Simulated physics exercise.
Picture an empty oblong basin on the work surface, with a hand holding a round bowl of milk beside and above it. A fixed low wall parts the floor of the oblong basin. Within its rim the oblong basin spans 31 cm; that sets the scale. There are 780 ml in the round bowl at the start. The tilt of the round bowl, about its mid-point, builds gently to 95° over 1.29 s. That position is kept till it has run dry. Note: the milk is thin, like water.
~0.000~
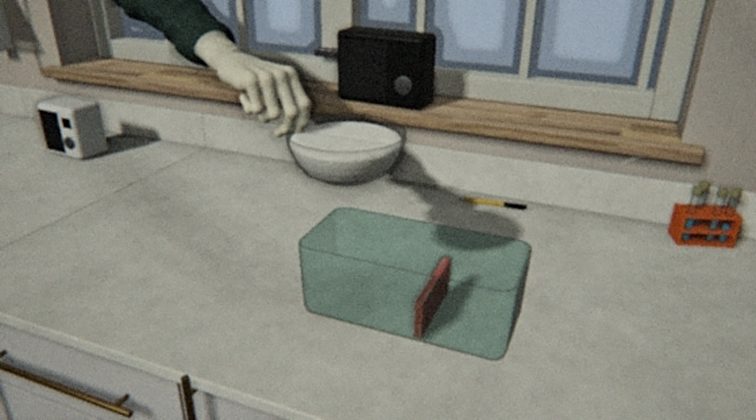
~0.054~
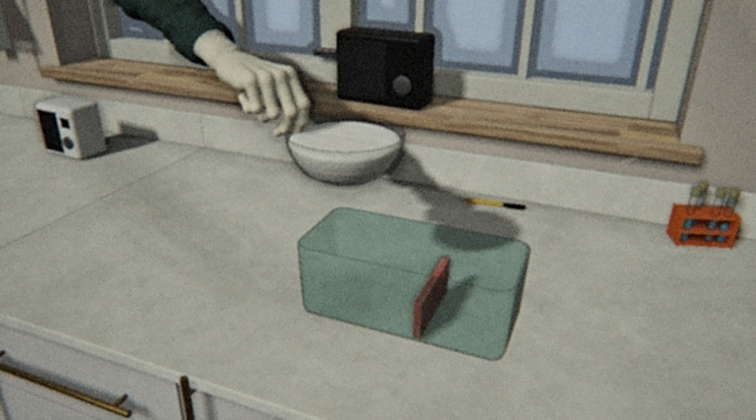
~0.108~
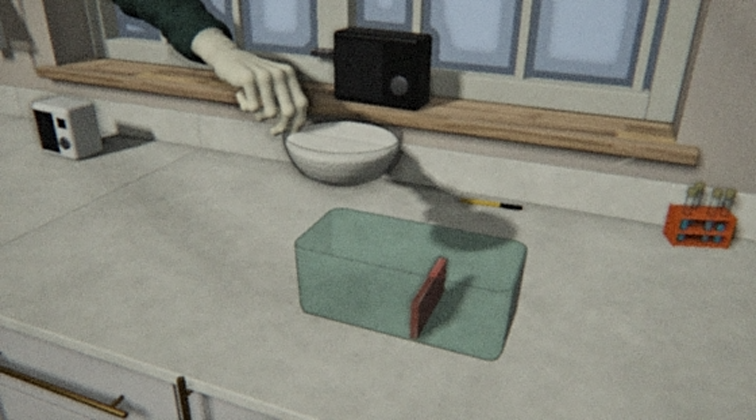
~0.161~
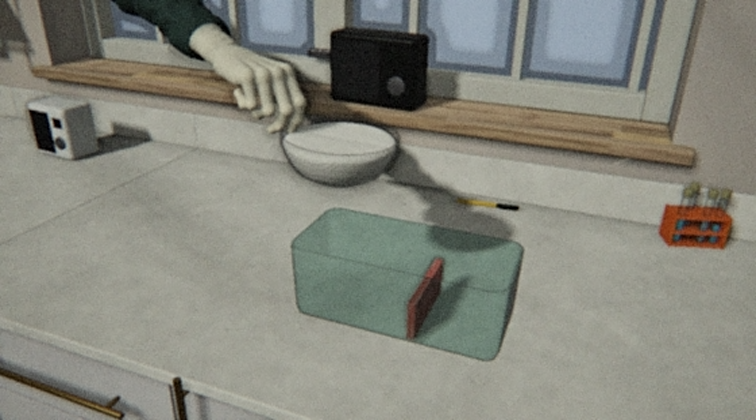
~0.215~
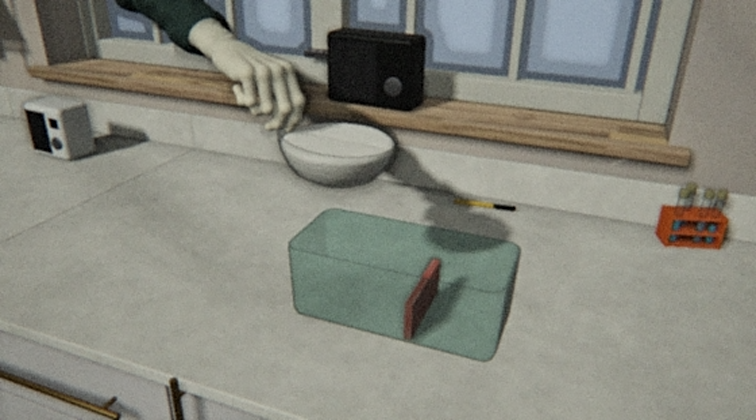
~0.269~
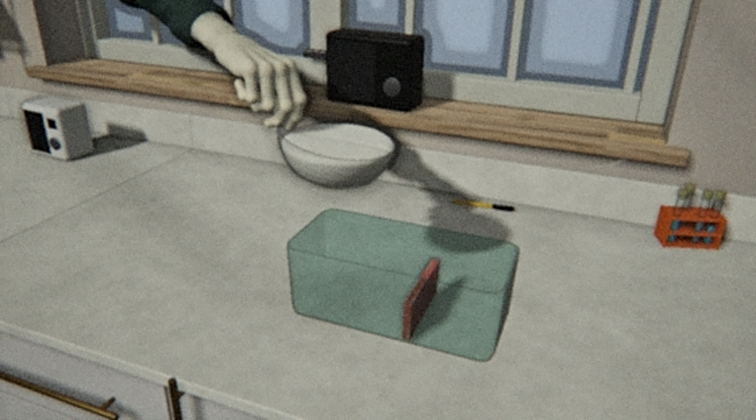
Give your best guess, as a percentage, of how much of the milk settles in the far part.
I would say 58 per cent of it settles there.
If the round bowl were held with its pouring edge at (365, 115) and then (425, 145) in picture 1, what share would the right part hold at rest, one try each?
0 per cent first, 80 per cent second.
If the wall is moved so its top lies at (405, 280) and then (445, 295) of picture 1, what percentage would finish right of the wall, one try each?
The first try gives 90 percent and the second 40 percent.
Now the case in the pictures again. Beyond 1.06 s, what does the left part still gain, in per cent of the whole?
It comes to about 7 per cent.
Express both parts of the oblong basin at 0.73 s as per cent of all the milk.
Left roughly 6, right roughly 20.
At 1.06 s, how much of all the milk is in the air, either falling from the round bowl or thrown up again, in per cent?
I'd put it at about 5 per cent of the liquid.
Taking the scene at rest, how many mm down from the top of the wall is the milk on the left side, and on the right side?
Noted: Left near 46 mm, right near 30 mm.
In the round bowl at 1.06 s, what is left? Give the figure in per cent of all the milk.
I'd estimate some 3 per cent.
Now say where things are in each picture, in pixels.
In the first picture, it leans 0°; its right rim is at (402, 141); the milk meets the walls at (299, 131) and (401, 145); the oblong basin's rim runs from (318, 226) to (524, 268); the wall's top is at (434, 280).
In the second picture, it leans 0°; its right rim is at (401, 142); the milk meets the walls at (298, 131) and (400, 146).
In the third picture, it leans 2°; its right rim is at (398, 144); the milk meets the walls at (295, 130) and (397, 147).
In the fourth picture, it leans 4°; its right rim is at (396, 146); the milk meets the walls at (293, 130) and (394, 149).
In the fifth picture, it leans 6°; its right rim is at (393, 150); the milk meets the walls at (291, 131) and (392, 149).
In the sixth picture, it leans 10°; its right rim is at (393, 154); the milk meets the walls at (291, 132) and (393, 150).
After 0.73 s the tilt is 57° and 42 per cent is still to pour, 6 is left of the wall and 20 right of it.
After 1.06 s the tilt is 88° and 3 per cent is still to pour, 35 is left of the wall and 57 right of it.
After 1.41 s the tilt is 95° and 0 per cent is still to pour, 42 is left of the wall and 57 right of it.
After 1.79 s the tilt is 95° and 0 per cent is still to pour, 42 is left of the wall and 57 right of it.
In the end 42 per cent lies left of the wall, 58 right of it and 1 outside.
